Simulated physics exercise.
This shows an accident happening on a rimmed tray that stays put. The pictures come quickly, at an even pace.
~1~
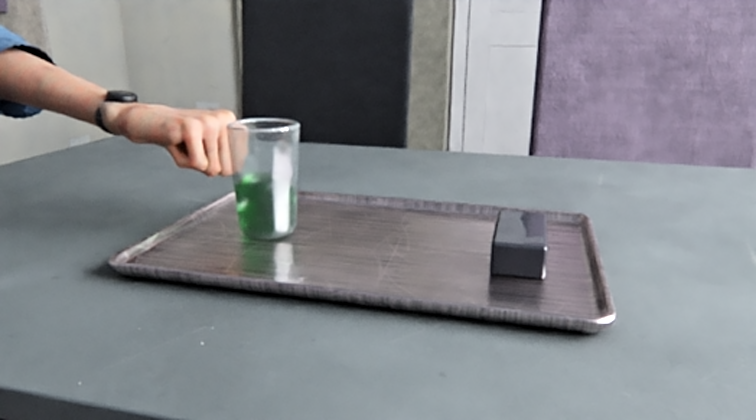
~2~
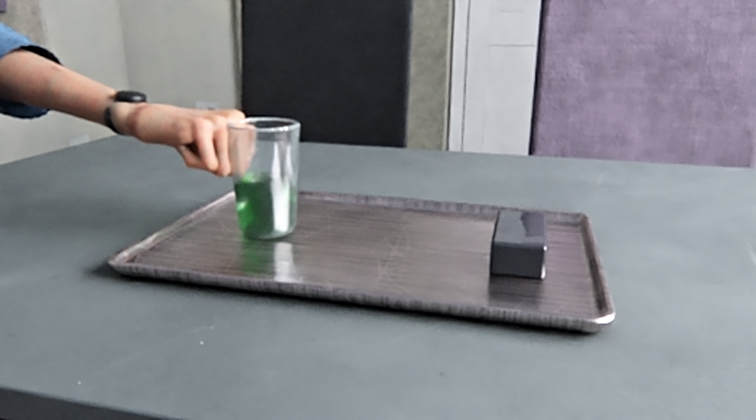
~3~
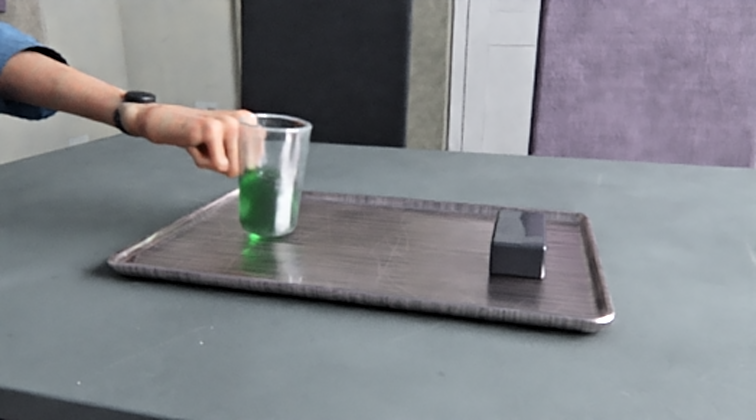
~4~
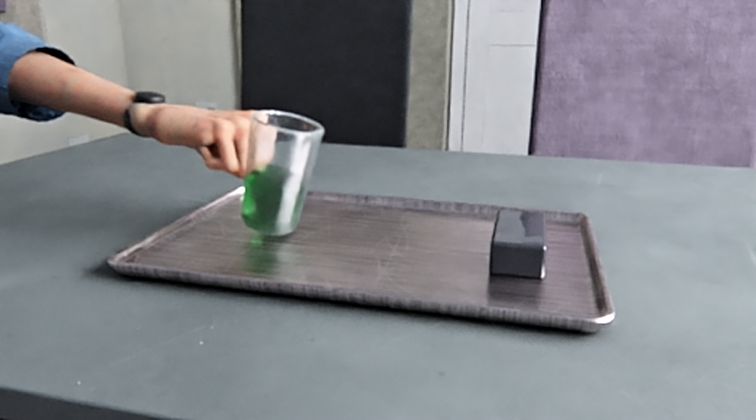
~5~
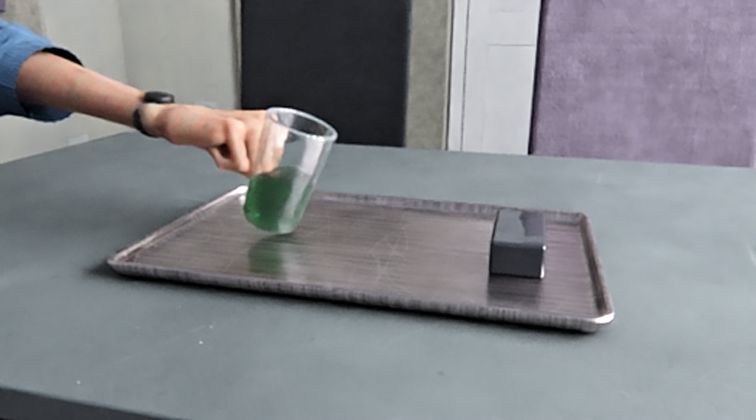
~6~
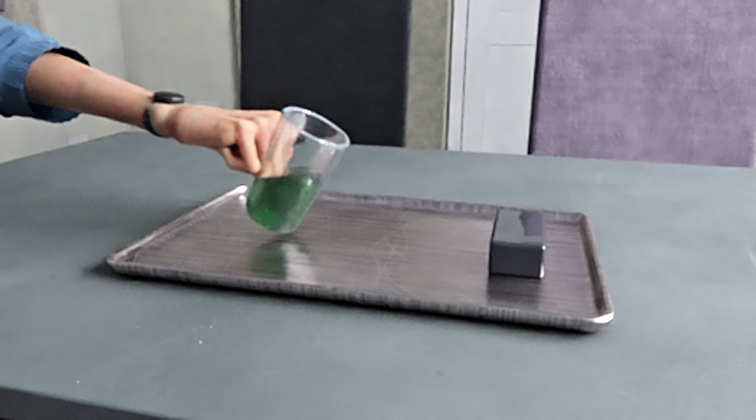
We see a hand holding a clear glass of green liquid upright at the left of a dark tray, with a black block on the right, then steadily tilting the glass to the right while the block stays still.
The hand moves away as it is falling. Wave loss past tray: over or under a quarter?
From what I can see, under a quarter makes it off the tray.
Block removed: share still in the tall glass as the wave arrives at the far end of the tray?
50 percent or so.
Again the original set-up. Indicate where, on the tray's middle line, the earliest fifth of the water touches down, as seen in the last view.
I'd mark it somewhere close to pixel (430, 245).
A moment on, the tall glass lies on its side and 100 per cent is in the glass, 0 on the tray and 0 above or beyond its rim.
Next, the tall glass lies on its side and 76 per cent is in the glass, 18 on the tray and 6 above or beyond its rim.
Then the tall glass lies on its side and 40 per cent is in the glass, 39 on the tray and 21 above or beyond its rim.
Later the tall glass lies on its side and 21 per cent is in the glass, 74 on the tray and 5 above or beyond its rim.
In the end 95 per cent is held by tray and glass, 5 is off the tray.
